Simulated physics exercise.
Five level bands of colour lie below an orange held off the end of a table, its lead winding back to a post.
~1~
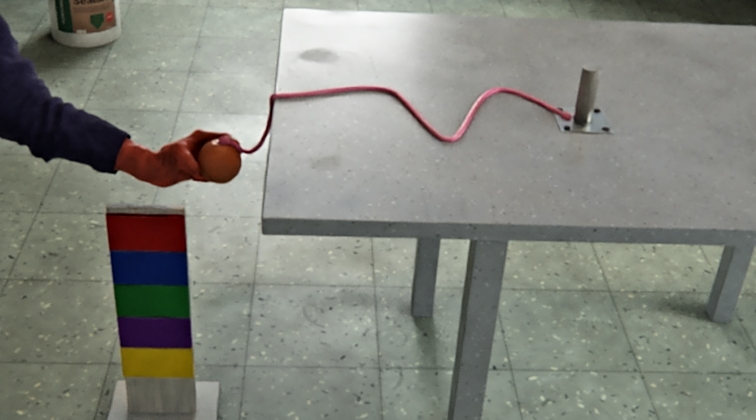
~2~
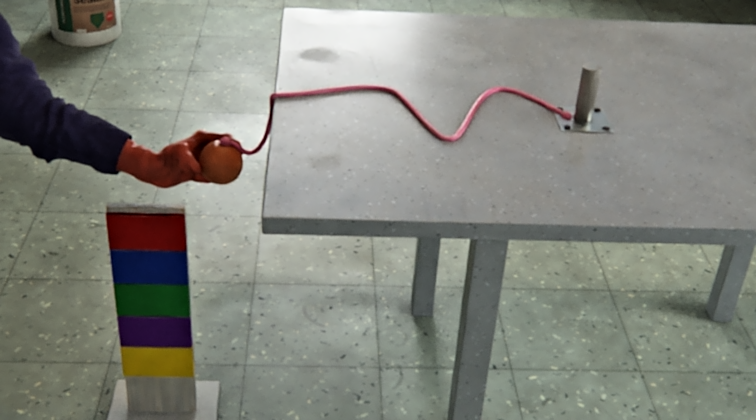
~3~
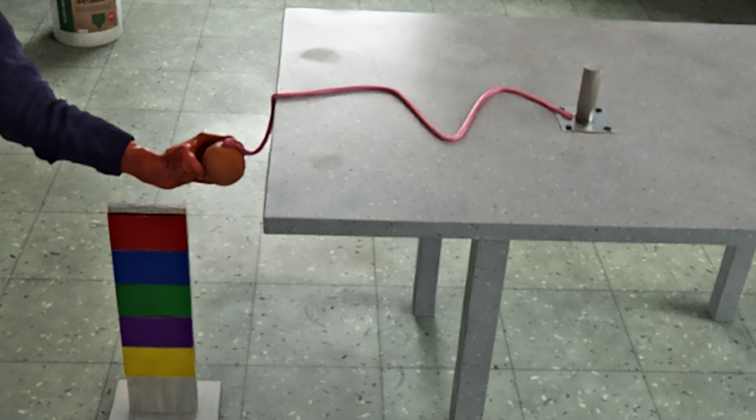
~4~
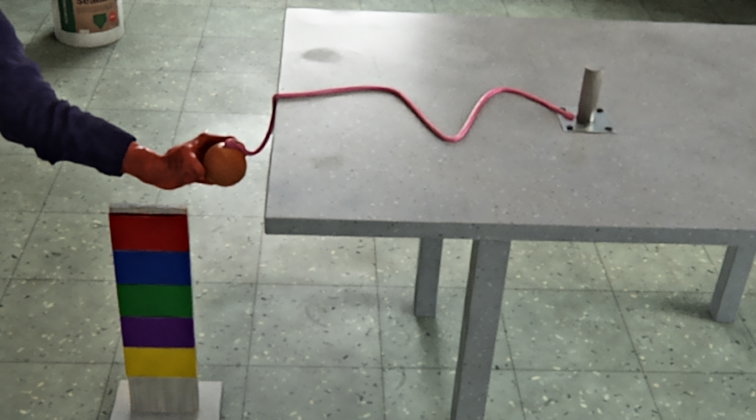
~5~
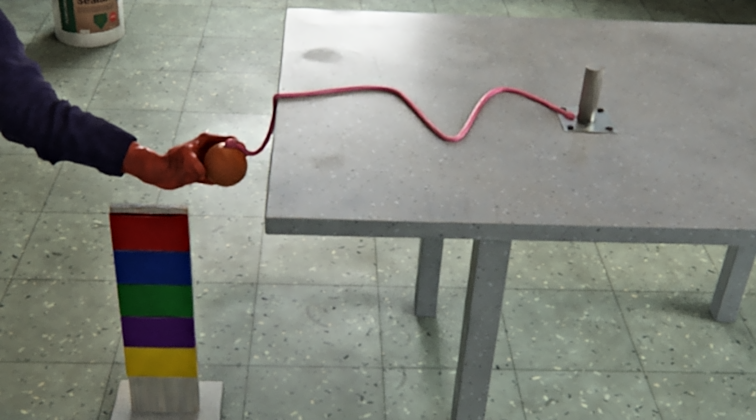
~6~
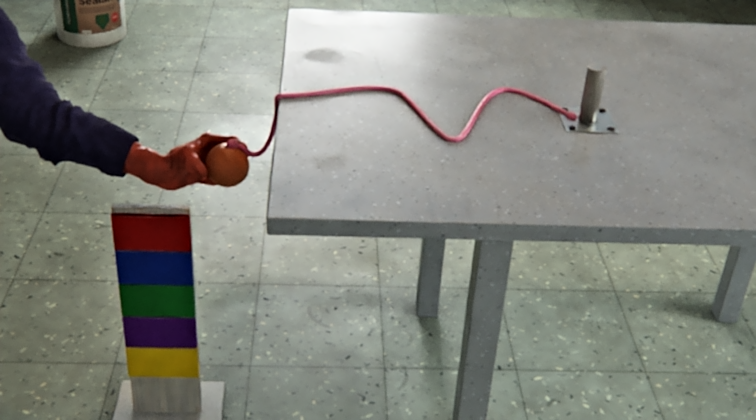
An orange ball, held by a red-gloved hand off the left end of a gray table, barely moves, drifting very slightly to the right. Its pink lead stays curved across the tabletop to a metal post, while the upright stand with five coloured bands remains below the hand.
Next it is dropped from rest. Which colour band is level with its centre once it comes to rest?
The purple band.
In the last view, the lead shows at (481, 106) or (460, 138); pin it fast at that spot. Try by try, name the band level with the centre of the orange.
Going through them one at a time, the answers are green; blue.
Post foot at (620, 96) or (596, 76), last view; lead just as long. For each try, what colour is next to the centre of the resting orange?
First try: Green; second try: Green.
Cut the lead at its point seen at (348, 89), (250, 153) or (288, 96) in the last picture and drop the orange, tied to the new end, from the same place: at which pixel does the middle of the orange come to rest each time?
Going through them in turn gives (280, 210), (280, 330) and finally (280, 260).
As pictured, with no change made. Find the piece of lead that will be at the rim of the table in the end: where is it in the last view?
Roughly (414, 106).
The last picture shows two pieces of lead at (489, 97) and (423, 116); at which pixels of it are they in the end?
At (459, 114), then (298, 108).
Soon after, orange near (294, 335); level with purple.
After that, orange near (270, 333); level with purple.
In the end, orange near (280, 336); level with purple. The purple one.
